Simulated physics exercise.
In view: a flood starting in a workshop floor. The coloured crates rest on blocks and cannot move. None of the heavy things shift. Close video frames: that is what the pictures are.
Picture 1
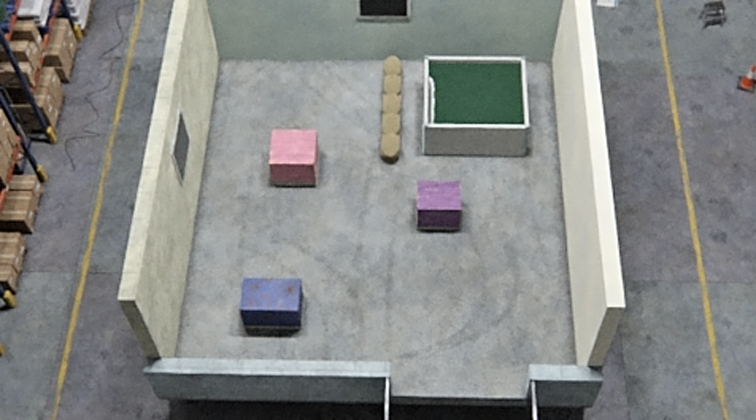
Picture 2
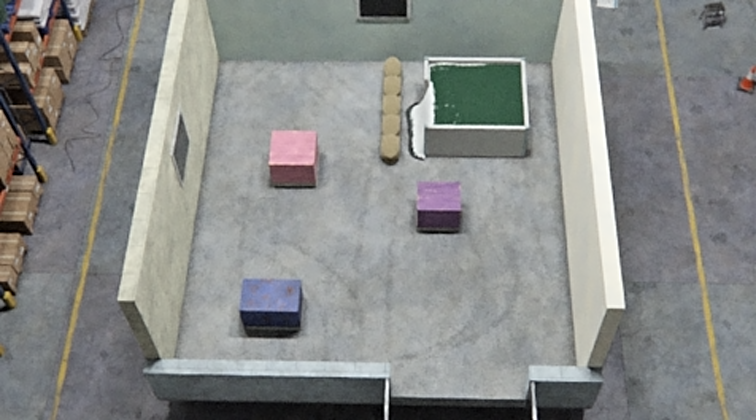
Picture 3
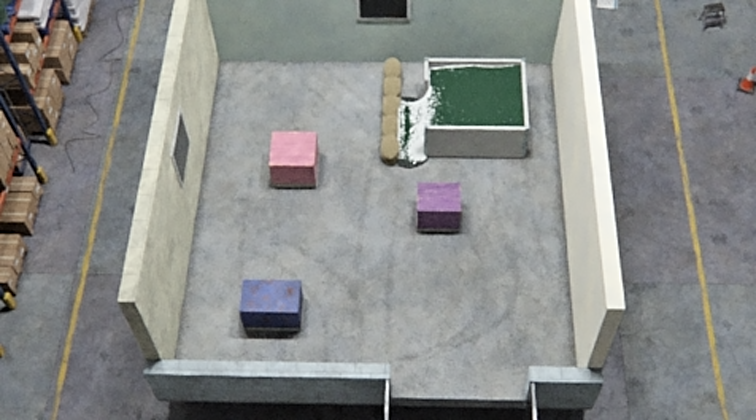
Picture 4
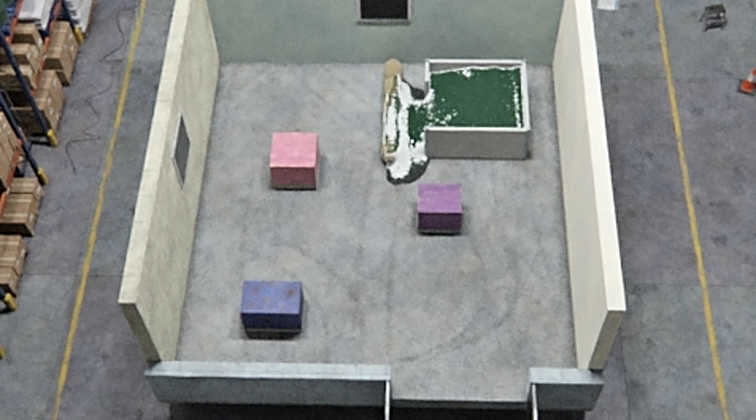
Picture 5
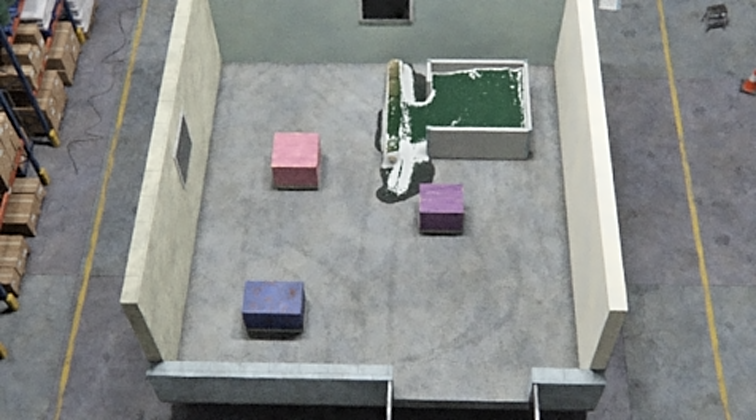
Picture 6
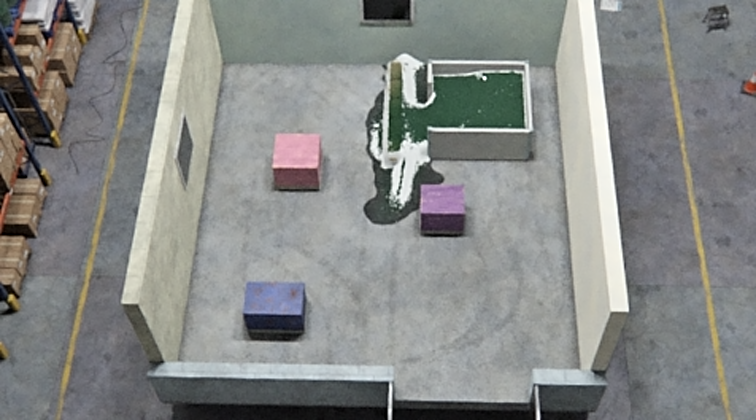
In a walled workshop area, green water pours from a tank's left side and spreads around a low tan barrier.
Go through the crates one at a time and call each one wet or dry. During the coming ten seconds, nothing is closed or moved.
The blue crate is wet. The purple crate is wet. The pink crate is wet.
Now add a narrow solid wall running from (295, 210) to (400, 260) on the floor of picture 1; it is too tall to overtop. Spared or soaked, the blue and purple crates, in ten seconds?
Well, the blue crate comes through dry, while the purple crate gets flooded.
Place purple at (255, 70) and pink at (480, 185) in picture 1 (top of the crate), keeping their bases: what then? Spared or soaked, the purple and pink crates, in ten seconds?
So the purple crate gets reached and the pink crate stays high and dry.
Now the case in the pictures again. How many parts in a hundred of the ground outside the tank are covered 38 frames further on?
I'd say close to 85 per cent.
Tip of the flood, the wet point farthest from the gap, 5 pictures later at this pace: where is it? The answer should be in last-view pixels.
My pick would be pixel (360, 304).
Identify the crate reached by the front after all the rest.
I think it's the crate marked blue.
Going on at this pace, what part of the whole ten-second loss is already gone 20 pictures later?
Estimated share: Close to 15 %.
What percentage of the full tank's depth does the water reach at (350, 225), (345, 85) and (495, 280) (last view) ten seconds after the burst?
About 6, 2, 2 %.
A moment on, water covers 30 % of the floor; the blue crate not reached, the purple crate water round its plinth, the pink crate water round its plinth.
Next, water covers 60 % of the floor; the blue crate water round its plinth, the purple crate water round its plinth, the pink crate water round its plinth.
Then, water covers 60 % of the floor; the blue crate water round its plinth, the purple crate water round its plinth, the pink crate water round its plinth.
Later, water covers 85 % of the floor; the blue crate water round its plinth, the purple crate water round its plinth, the pink crate water round its plinth.
In the end, water covers 95 % of the floor; the blue crate was topped, the purple crate was topped, the pink crate was topped.
